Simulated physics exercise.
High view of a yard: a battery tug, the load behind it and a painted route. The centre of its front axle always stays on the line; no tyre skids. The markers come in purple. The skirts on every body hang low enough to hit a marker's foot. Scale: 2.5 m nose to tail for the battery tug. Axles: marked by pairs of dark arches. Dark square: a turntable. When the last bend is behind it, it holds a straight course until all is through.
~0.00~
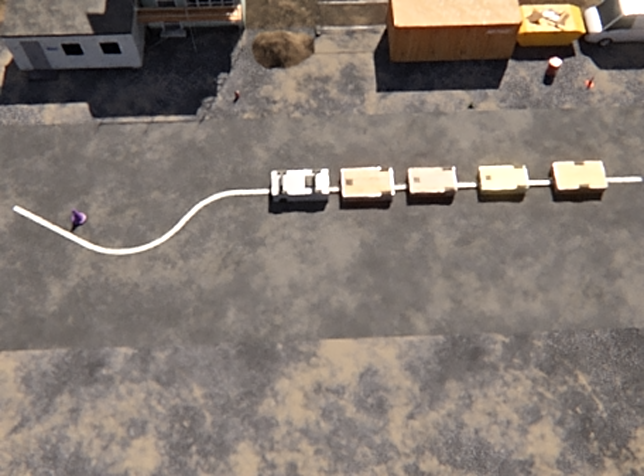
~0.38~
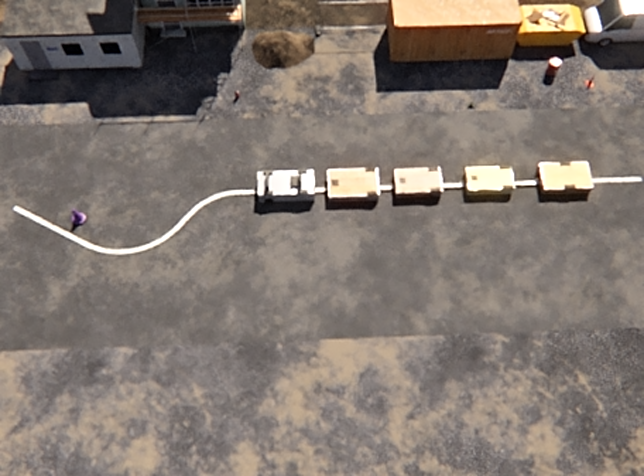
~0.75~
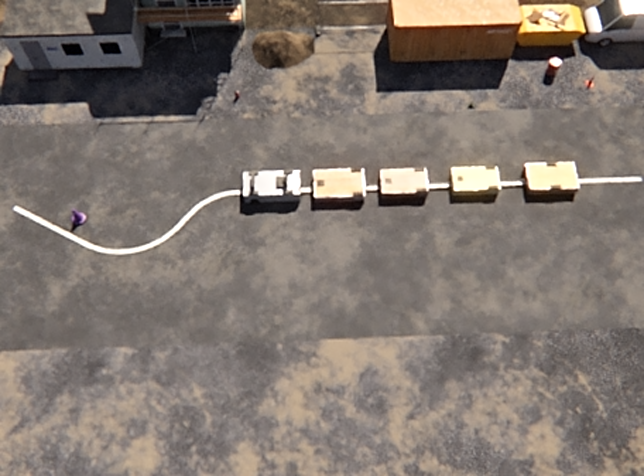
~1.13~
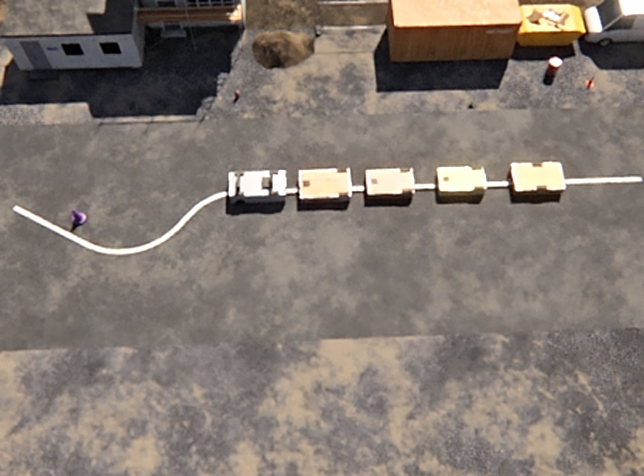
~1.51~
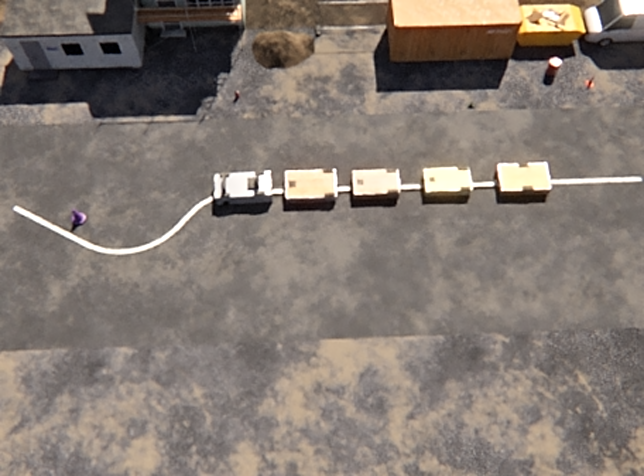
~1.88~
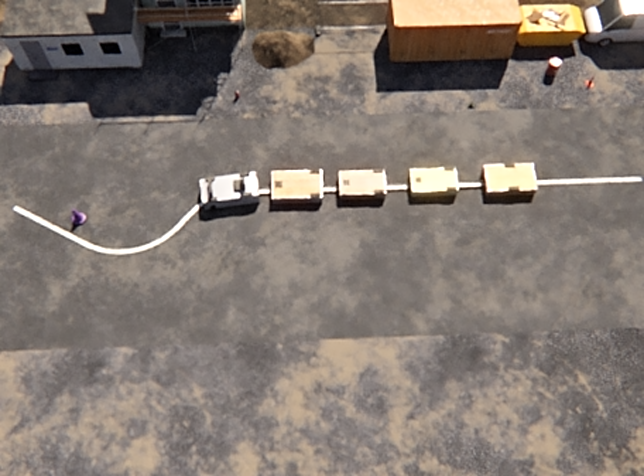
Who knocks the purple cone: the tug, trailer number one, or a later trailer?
The culprit is the locomotive unit.
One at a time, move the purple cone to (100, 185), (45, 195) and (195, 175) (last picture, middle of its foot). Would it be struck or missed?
Try 1 untouched, try 2 touched, try 3 untouched.
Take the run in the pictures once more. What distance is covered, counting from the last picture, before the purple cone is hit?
Contact happens once about 7.5 m more has been driven.
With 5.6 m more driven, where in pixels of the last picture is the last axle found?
(398, 180).
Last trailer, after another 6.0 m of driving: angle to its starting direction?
Compared with the start, the last trailer heads some 0° away.
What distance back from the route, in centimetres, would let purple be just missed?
About: Purple 95.
After 4.9 s, the last axle is at (406, 180) of the last picture, on the line.
After 6.3 s, the last axle is at (362, 182) of the last picture, on the line; the battery tug has hit purple.
After 8.0 s, the last axle is at (303, 187) of the last picture, 20 cm off the line.
After 11.0 s, the last axle is at (194, 212) of the last picture, 35 cm off the line.
After 17.2 s, the last axle is out of the picture, 15 cm off the line; 1 of 1 struck in all.
